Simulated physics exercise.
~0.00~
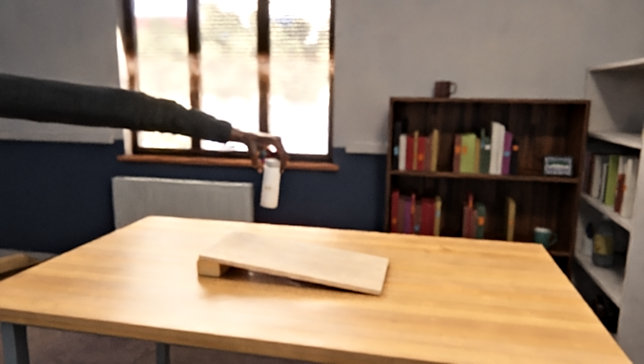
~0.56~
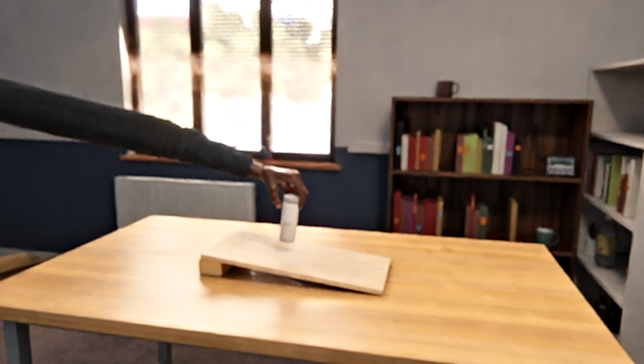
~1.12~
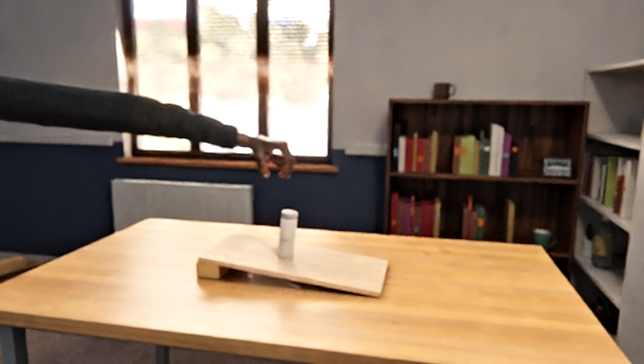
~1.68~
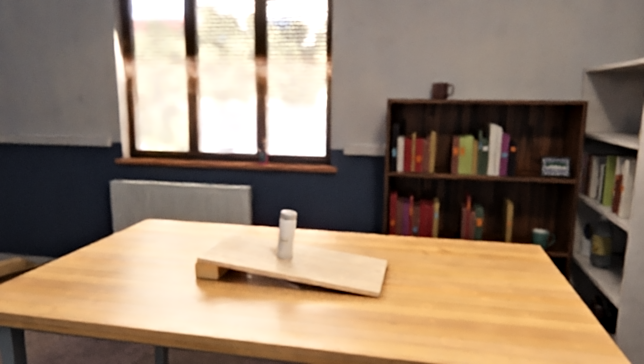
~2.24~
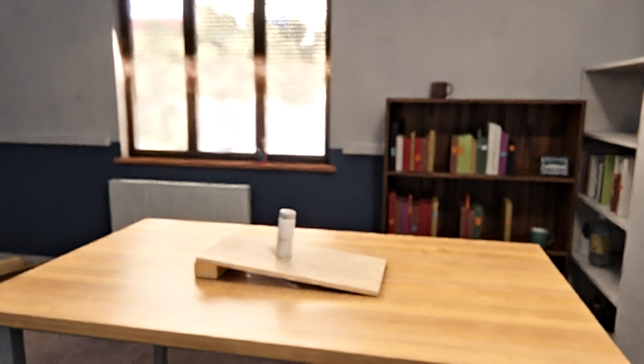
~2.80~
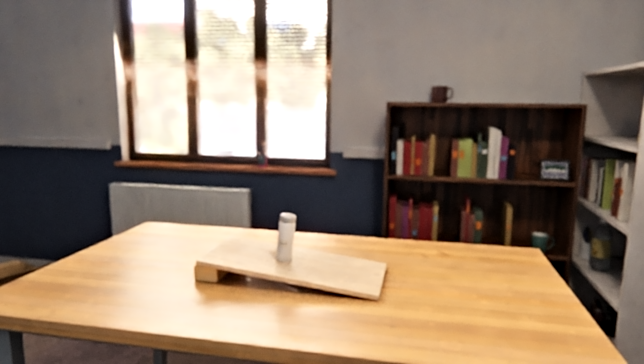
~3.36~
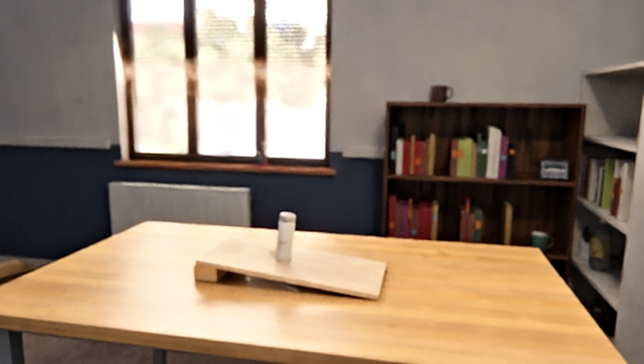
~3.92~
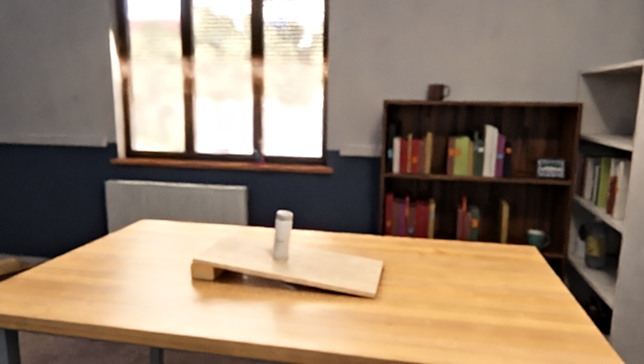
In a room with a bright window and bookshelves, a wooden board sits on a table, propped on a small block at its left end so that it slopes down to the right. An arm in a dark sleeve reaches in from the left, holding a white shaker upright above the board. The hand lowers the shaker and stands it on the sloping surface. The fingers let go, and the hand draws back and leaves the view. The shaker neither slides nor tips, and it ends still standing upright on the tilted board.
